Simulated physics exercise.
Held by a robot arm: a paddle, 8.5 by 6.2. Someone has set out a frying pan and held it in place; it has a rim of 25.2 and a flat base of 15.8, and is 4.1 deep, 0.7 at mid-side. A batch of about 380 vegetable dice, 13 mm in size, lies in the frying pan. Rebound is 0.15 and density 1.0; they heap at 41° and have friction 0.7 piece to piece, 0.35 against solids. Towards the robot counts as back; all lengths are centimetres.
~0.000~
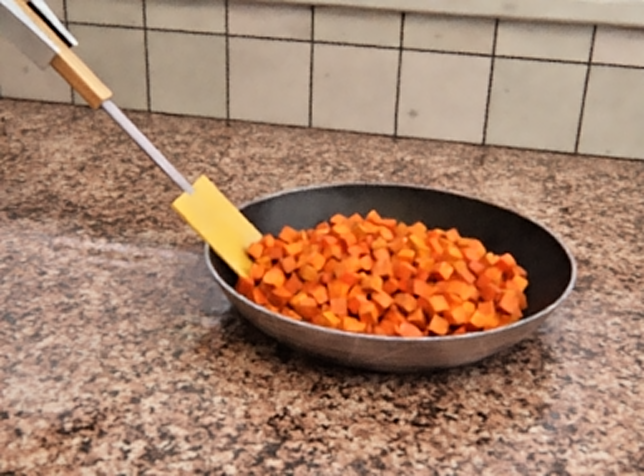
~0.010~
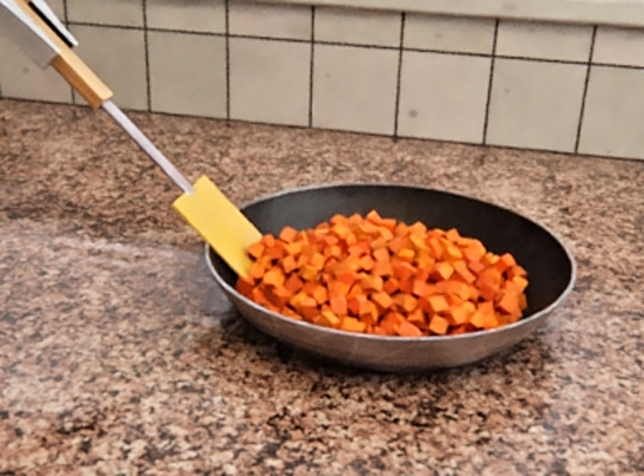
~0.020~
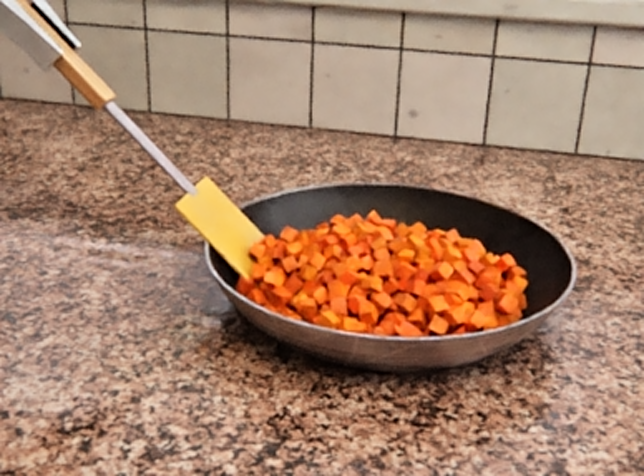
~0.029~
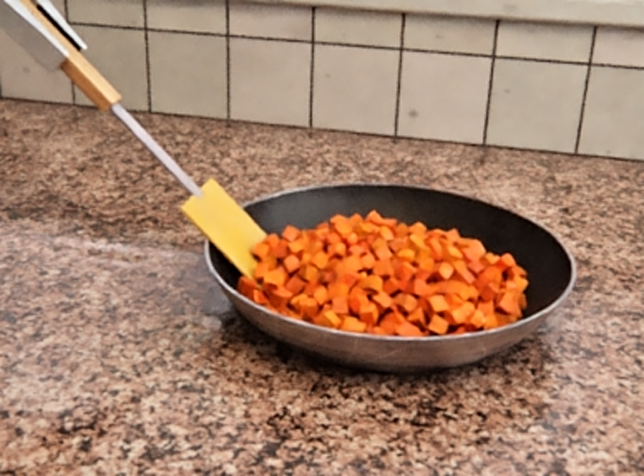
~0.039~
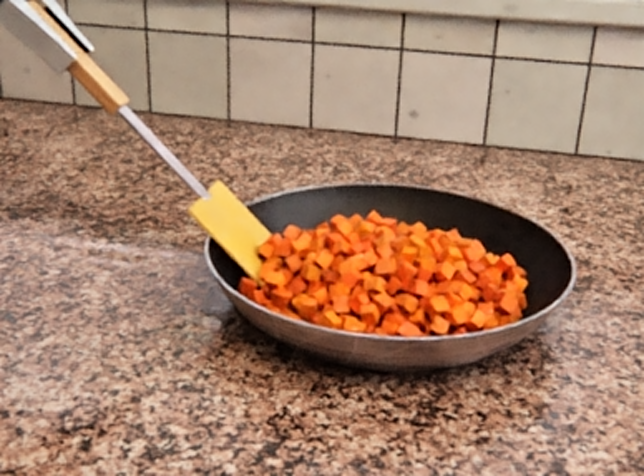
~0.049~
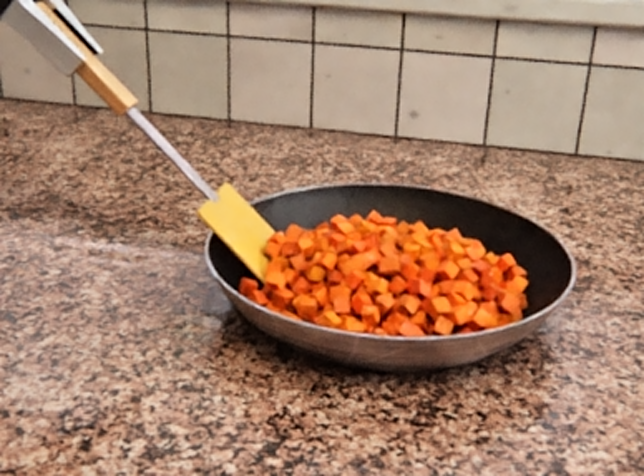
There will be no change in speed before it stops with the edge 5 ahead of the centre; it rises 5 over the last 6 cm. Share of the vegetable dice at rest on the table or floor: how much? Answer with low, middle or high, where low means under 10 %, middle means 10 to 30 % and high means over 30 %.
Low.
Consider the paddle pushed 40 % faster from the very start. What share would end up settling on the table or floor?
Estimated result: Some 10 %.
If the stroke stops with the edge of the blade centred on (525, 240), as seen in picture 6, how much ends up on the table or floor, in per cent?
I'd put it near 25 per cent.
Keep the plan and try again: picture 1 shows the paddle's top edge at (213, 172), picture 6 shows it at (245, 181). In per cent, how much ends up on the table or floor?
Near 10 in a hundred.
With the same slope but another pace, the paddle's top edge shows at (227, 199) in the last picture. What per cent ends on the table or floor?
Near 10 in a hundred.
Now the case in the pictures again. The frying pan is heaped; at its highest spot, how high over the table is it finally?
Roughly 6.5 centimetres.
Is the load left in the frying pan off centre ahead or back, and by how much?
It rests close to 4.0 centimetres ahead of centre.
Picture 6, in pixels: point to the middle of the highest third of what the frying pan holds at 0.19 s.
Centre: Roughly (482, 263) in the last picture.
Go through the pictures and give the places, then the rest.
Paddle top edge at (187, 189), sloping 44°; upper third of the load around (381, 265), from x 245 to 520, top at y 220; 383 in the frying pan, in the first picture.
Paddle top edge at (188, 190), sloping 44°; upper third of the load around (381, 265), from x 245 to 520, top at y 220, in the second picture.
Paddle top edge at (191, 191), sloping 44°; upper third of the load around (380, 264), from x 245 to 520, top at y 220, in the third picture.
Paddle top edge at (196, 193), sloping 44°; upper third of the load around (380, 264), from x 245 to 520, top at y 220, in the fourth picture.
Paddle top edge at (204, 195), sloping 44°; upper third of the load around (381, 263), from x 245 to 520, top at y 220, in the fifth picture.
Paddle top edge at (212, 197), sloping 44°; upper third of the load around (384, 261), from x 250 to 520, top at y 220; 383 in the frying pan, in the sixth picture.
By 0.12 s, sloping 44°, highest piece 4 above the table; 383 in the frying pan.
By 0.19 s, sloping 44°, highest piece 6 above the table; 381 in the frying pan, 2 on the blade or in flight.
By 0.42 s, sloping 44°, highest piece 7 above the table; 368 in the frying pan, 12 on the table or floor, 3 on the blade or in flight.
By 1.47 s, sloping 44°, highest piece 6 above the table; 366 in the frying pan, 17 on the table or floor.
Final count, 366 in the frying pan, 17 on the table or floor. That is 4 % on the table or floor.
